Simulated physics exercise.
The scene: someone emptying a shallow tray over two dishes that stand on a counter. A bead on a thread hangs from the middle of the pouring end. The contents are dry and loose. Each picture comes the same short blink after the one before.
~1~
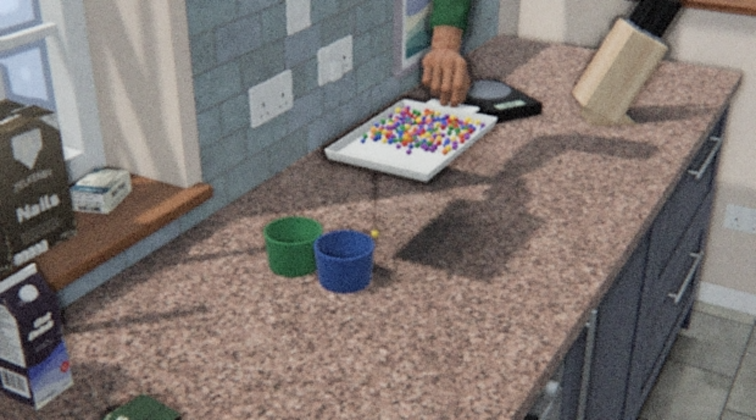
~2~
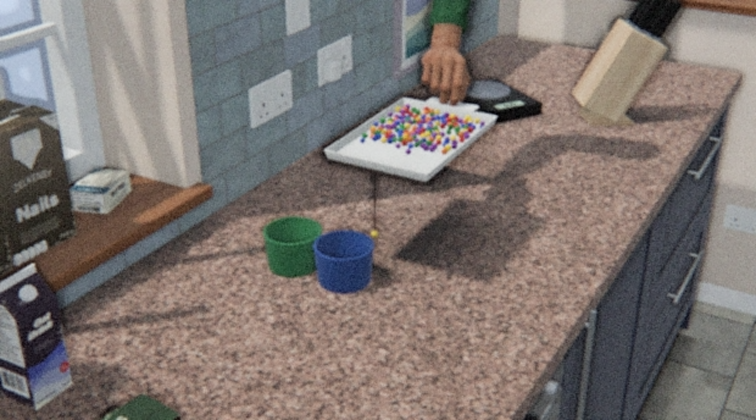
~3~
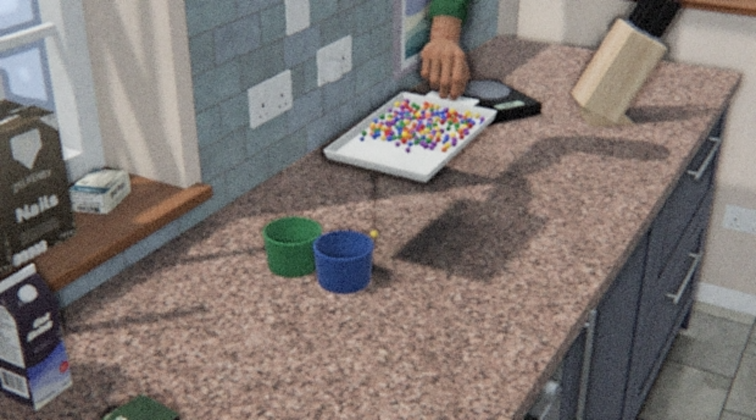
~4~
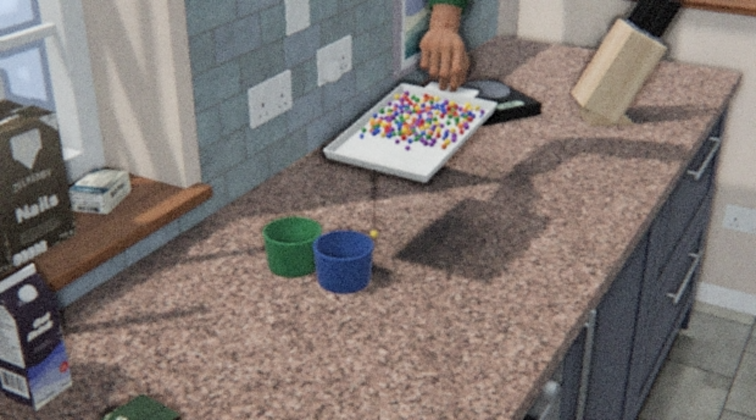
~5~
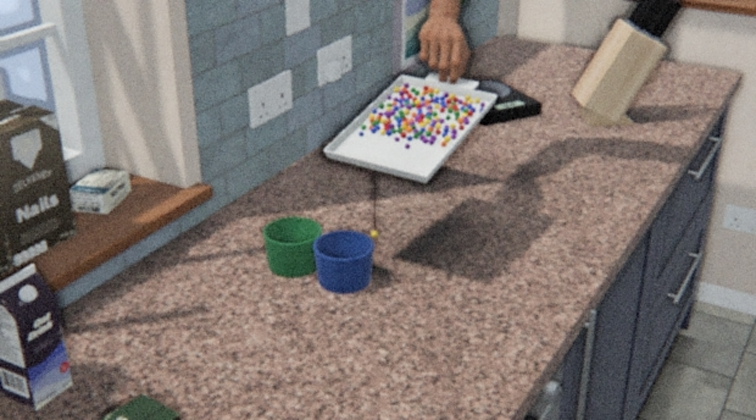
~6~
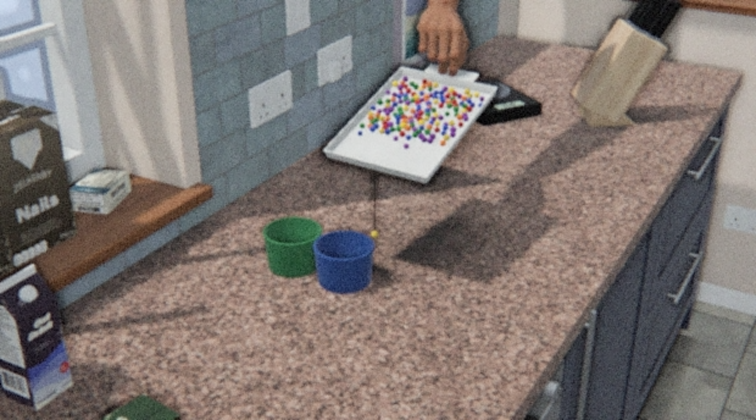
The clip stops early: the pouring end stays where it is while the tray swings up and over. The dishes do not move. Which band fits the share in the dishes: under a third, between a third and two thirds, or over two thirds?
Caught overall: Under a third.
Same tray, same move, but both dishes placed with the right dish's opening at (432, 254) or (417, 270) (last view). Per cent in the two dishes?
Roughly 0 per cent, and 80 per cent.
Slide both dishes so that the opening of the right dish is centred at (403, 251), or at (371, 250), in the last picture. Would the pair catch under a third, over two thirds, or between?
At the first place below one third, at the second the middle third.
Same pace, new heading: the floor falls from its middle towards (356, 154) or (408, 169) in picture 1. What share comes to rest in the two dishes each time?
Near 70 % and 0 %.
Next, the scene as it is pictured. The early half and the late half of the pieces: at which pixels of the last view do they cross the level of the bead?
Around (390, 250) and then (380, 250).
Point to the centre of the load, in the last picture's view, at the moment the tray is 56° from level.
Roughly at (388, 166).
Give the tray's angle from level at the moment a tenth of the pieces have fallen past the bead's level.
At some 50 degrees.
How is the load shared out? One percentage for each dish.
The left dish has 0 per cent, the right dish has 20.
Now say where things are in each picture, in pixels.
Corners of the pouring end near (329, 150) and (426, 172), level; middle of the load near (421, 129), round plastic beads; left dish near (278, 256); right dish near (329, 272); bead on its thread near (375, 234), in the first frame.
Corners of the pouring end near (328, 150) and (426, 172), level; middle of the load near (421, 128), in the second frame.
Corners of the pouring end near (328, 150) and (425, 173), tipped barely, lowest at the right corner; middle of the load near (420, 125), in the third frame.
Corners of the pouring end near (327, 149) and (425, 174), tipped a little, lowest at the right corner; middle of the load near (420, 119), in the fourth frame.
Corners of the pouring end near (327, 149) and (425, 174), tipped a little, lowest at the right corner; middle of the load near (420, 114), in the fifth frame.
Corners of the pouring end near (327, 149) and (425, 175), tipped a little, lowest at the right corner; middle of the load near (419, 110), near half on the move; left dish near (277, 257); right dish near (329, 272), in the sixth frame.
Shortly afterwards, tray tipped steeply; near two thirds on the tray; a little in the right dish; near a quarter outside both; a little in the air.
Next, tray tipped right over; a little on the tray; near a quarter in the right dish; near half outside both; near a quarter in the air.
Some moments later, tray tipped past a quarter turn; near a quarter in the right dish; the bulk outside both.
In the end, tray tipped past a quarter turn; near a quarter in the right dish; none at all in the left dish; the bulk outside both.
